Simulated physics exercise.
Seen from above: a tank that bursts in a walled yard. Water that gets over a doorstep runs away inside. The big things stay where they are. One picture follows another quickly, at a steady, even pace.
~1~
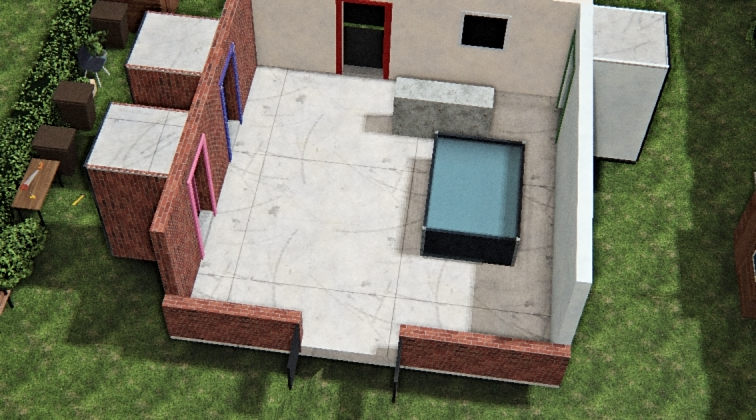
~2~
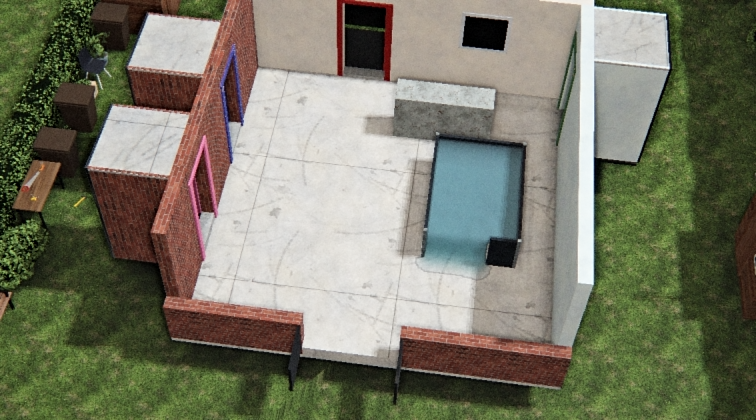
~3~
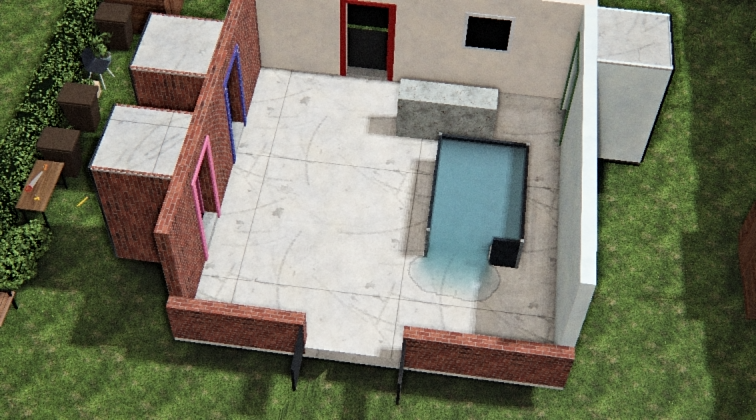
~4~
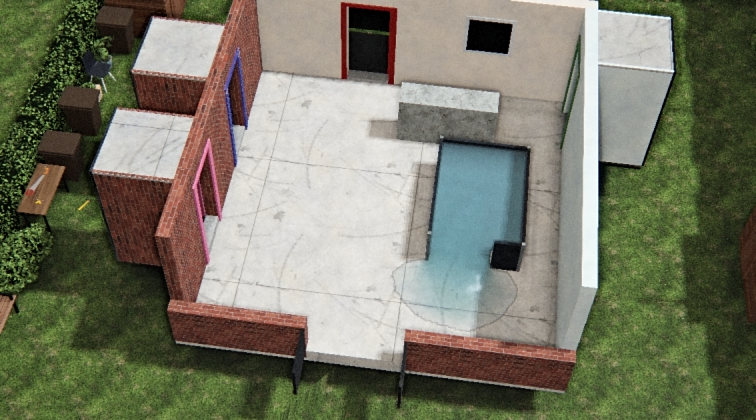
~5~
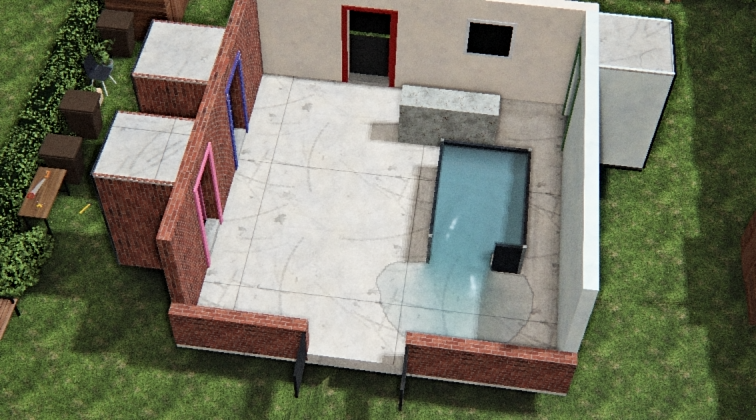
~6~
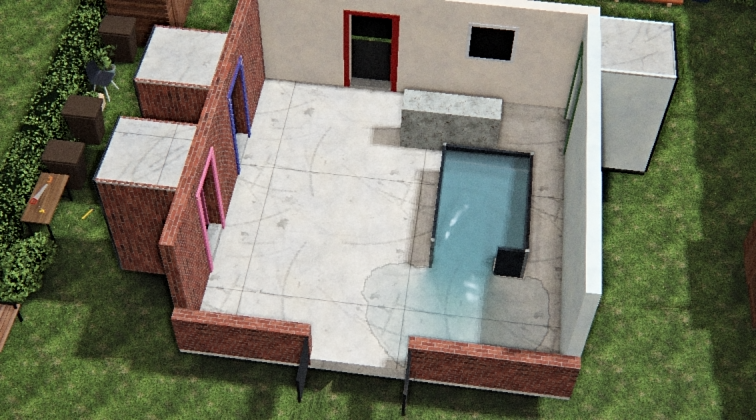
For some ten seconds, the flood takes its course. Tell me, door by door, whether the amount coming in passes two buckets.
As I see it, the pink door lets in little enough there, the red door lets in little enough there, the blue door lets in little enough there, the green door lets too much in there.
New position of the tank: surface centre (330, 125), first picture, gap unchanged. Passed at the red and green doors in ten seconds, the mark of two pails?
In short: The red door is under; the green door is under.
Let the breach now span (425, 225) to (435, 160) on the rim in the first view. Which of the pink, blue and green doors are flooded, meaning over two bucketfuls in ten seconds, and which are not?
The pink door tops the limit, the blue door tops the limit and the green door tops the limit.
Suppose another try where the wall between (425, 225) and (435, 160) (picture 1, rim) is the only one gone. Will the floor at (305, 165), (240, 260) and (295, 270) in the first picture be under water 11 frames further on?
Spot one ends up deluged, spot two deluged, spot three deluged.
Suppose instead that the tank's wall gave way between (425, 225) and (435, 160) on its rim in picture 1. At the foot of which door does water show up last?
It's the one in green.
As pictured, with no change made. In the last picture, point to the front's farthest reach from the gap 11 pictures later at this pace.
Farthest reach: (234, 337).
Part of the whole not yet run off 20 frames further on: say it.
84 in a hundred.
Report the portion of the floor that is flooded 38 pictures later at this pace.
About 65 in a hundred.
A moment on, water covers 20 % of the floor; the pink door not reached, the red door not reached, the blue door not reached, the green door not reached.
Next, water covers 25 % of the floor; the pink door not reached, the red door not reached, the blue door not reached, the green door not reached.
Then, water covers 35 % of the floor; the pink door wet at the sill, nothing in, the red door not reached, the blue door not reached, the green door not reached.
Later, water covers 65 % of the floor; the pink door wet at the sill, nothing in, the red door not reached, the blue door wet at the sill, nothing in, the green door under two buckets in.
In the end, water covers 90 % of the floor; the pink door wet at the sill, nothing in, the red door wet at the sill, nothing in, the blue door wet at the sill, nothing in, the green door over two buckets in.
